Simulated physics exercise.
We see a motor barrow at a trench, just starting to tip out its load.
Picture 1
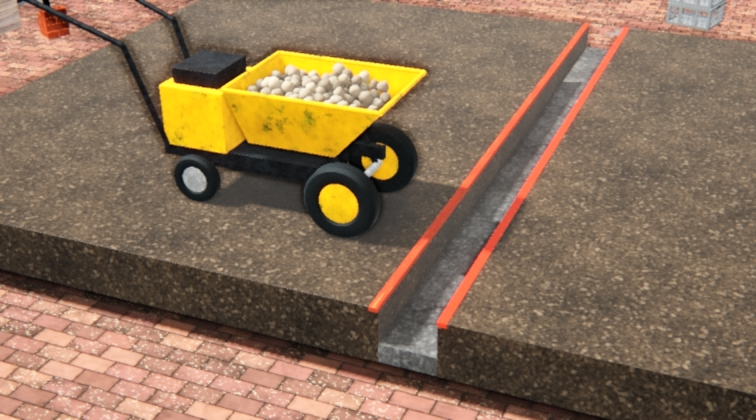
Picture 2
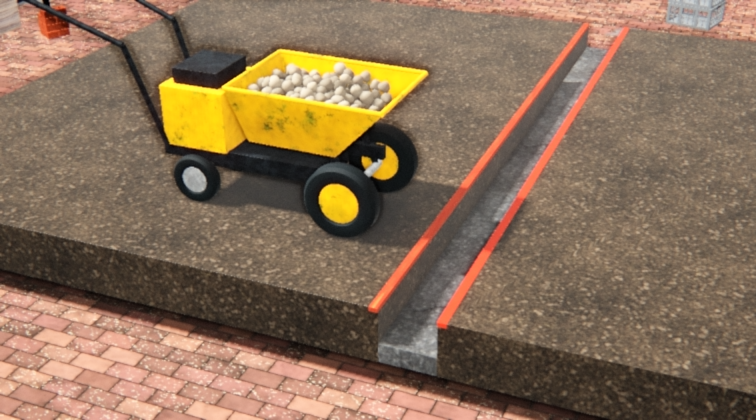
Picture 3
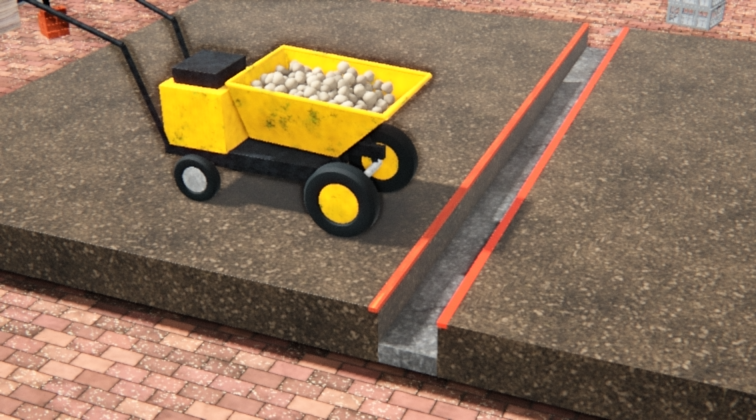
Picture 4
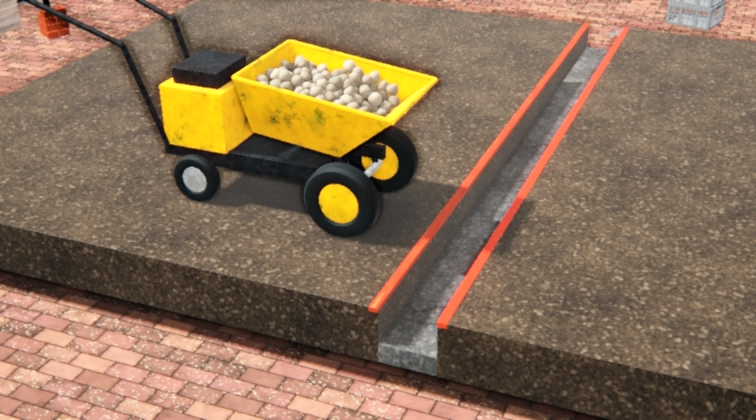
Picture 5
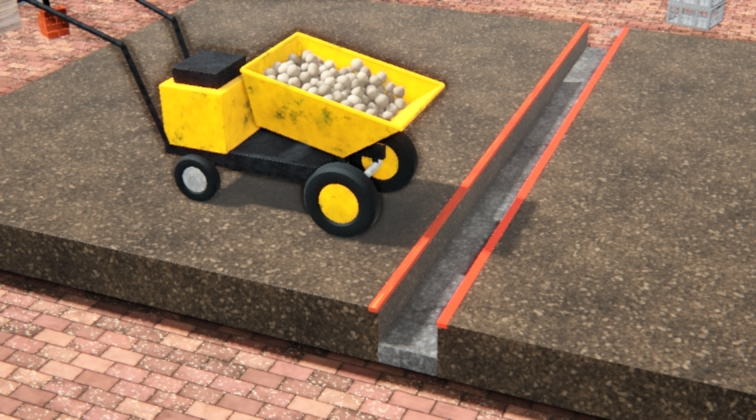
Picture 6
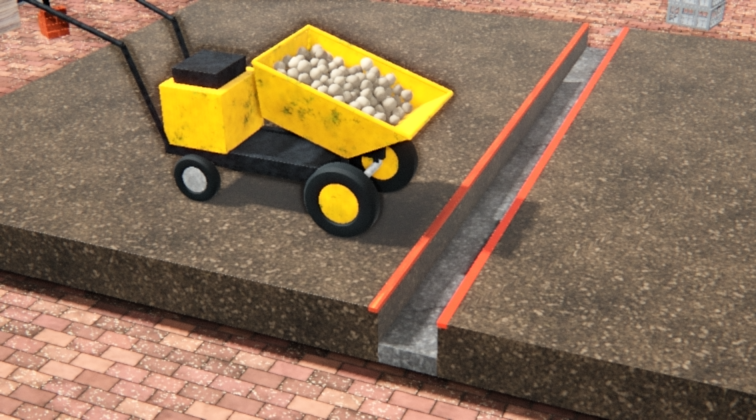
A yellow motor barrow's skip full of pebbles tilts gradually forward beside an orange-edged trench.
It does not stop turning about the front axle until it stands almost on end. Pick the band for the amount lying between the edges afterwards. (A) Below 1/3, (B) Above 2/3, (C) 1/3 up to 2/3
Answer: C.
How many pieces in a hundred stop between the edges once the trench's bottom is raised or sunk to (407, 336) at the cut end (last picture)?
About 50 per cent.
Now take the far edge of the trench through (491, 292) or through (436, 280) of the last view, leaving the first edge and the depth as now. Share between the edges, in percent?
90 %, 0 %.
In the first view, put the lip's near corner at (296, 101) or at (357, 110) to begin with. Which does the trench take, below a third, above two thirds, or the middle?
Record - trial one: One to two thirds; trial two: Beyond two thirds.
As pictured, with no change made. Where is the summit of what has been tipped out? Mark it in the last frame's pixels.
The peak rests near (528, 220).
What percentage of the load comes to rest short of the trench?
About 0 %.
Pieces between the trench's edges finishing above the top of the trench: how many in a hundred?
Close to 0 percent.
Soon, skip tipped steeply; all in the skip.
A while on, skip tipped right over; about two thirds in the skip; about a quarter in or heaped over the trench; about a quarter beyond it; a stray few falling.
Towards the end, skip tipped right over; a stray few in the skip; about half in or heaped over the trench; about half beyond it.
Finally, skip tipped right over; about half in or heaped over the trench; about half beyond it.
